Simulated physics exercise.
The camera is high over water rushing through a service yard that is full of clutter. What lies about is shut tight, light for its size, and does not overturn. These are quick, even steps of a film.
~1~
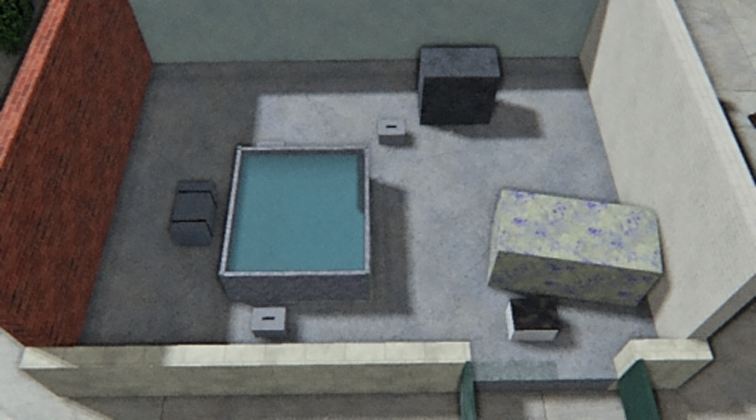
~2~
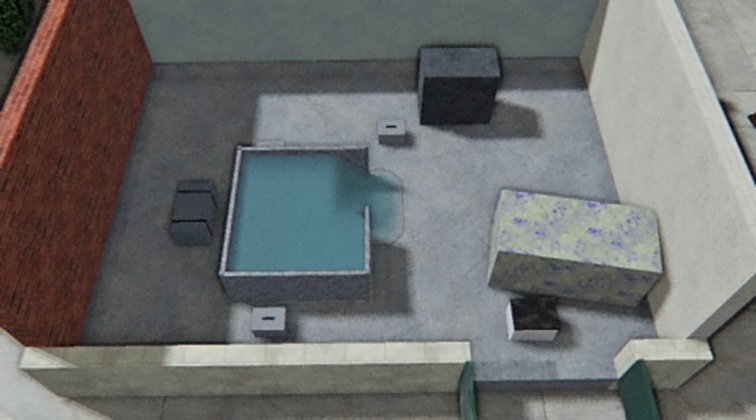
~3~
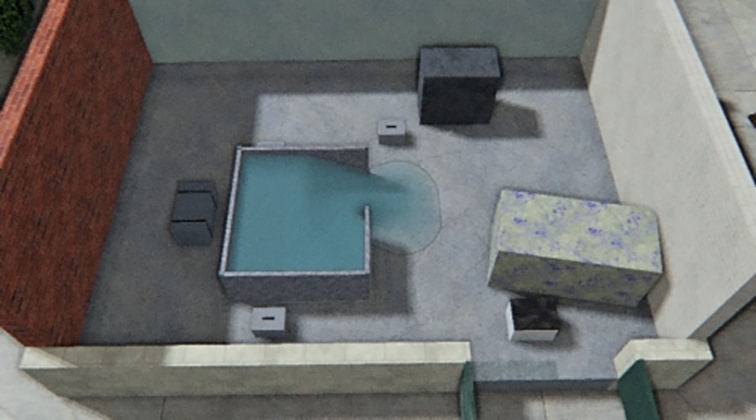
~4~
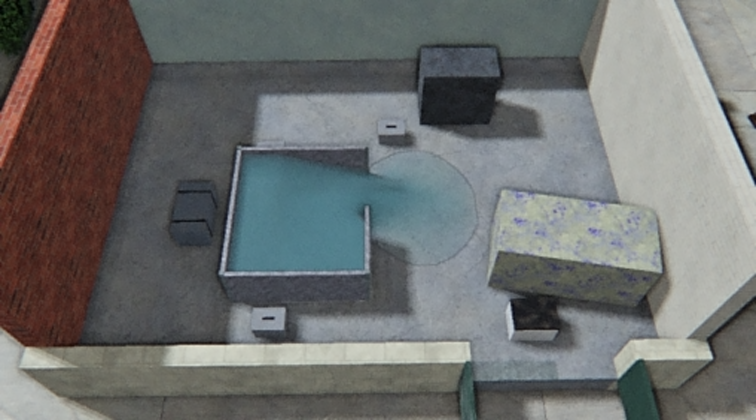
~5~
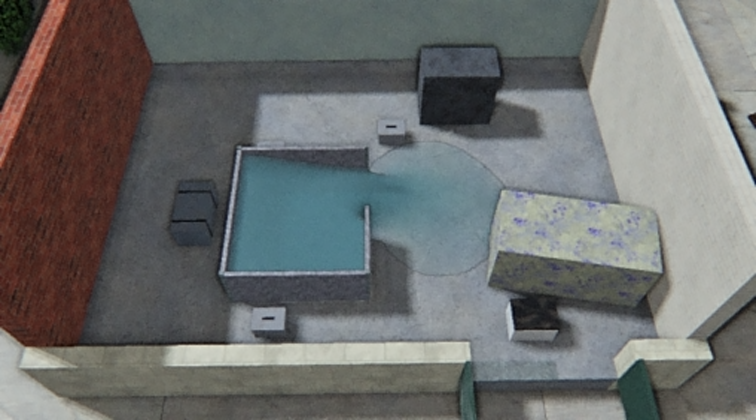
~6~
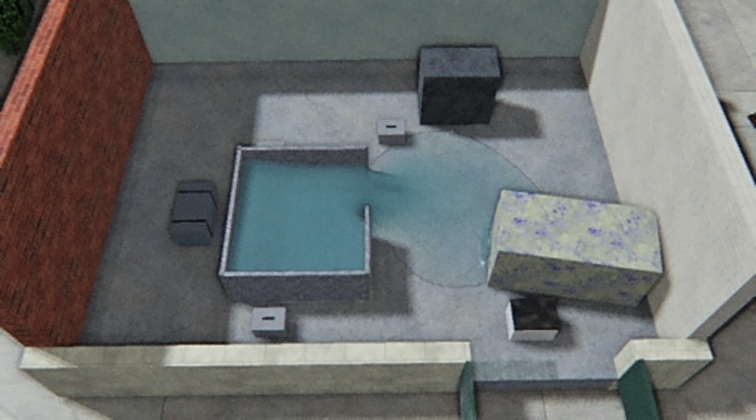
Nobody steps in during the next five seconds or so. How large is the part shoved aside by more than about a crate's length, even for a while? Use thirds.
That comes to less than a third.
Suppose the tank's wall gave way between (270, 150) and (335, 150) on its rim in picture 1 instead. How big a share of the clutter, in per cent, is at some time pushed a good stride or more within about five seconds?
About 20 per cent.
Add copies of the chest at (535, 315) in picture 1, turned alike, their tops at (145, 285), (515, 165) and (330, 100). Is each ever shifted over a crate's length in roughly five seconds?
As listed: Never so far, pushed that far, not that far.
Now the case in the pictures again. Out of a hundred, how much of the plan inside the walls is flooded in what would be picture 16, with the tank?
Roughly 40 per cent.
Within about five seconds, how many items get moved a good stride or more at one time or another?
0 of them.
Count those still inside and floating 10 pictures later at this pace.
I count 0.
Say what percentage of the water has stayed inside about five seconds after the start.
About 96 per cent.
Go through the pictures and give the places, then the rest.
The first picture shows a tote at (270, 149), on the bottom; a trunk at (192, 206), on the bottom; 0 of 5 have shifted.
The second picture shows a tote at (270, 149), on the bottom; a trunk at (192, 206) rests on the ground; 0 of 5 have shifted.
The third picture shows a tote at (270, 149), on the bottom; a trunk at (192, 206) rests on the ground; 0 of 5 have shifted.
The fourth picture shows a tote at (270, 149), on the bottom; a trunk at (192, 206), on the bottom; 0 of 5 have shifted.
The fifth picture shows a tote at (270, 149) rests on the ground; a trunk at (192, 206) rests on the ground; 0 of 5 have shifted.
The sixth picture shows a tote at (270, 149) rests on the ground; a trunk at (192, 206) rests on the ground; 0 of 5 have shifted.
A moment on, 0 of 5 are well off their spots; 0 afloat.
Next, 0 of 5 are well off their spots; 0 afloat.
Later, 0 of 5 are well off their spots; 0 afloat.
In the end, 0 of 5 are well off their spots, and 0 have been at some point; 0 afloat.
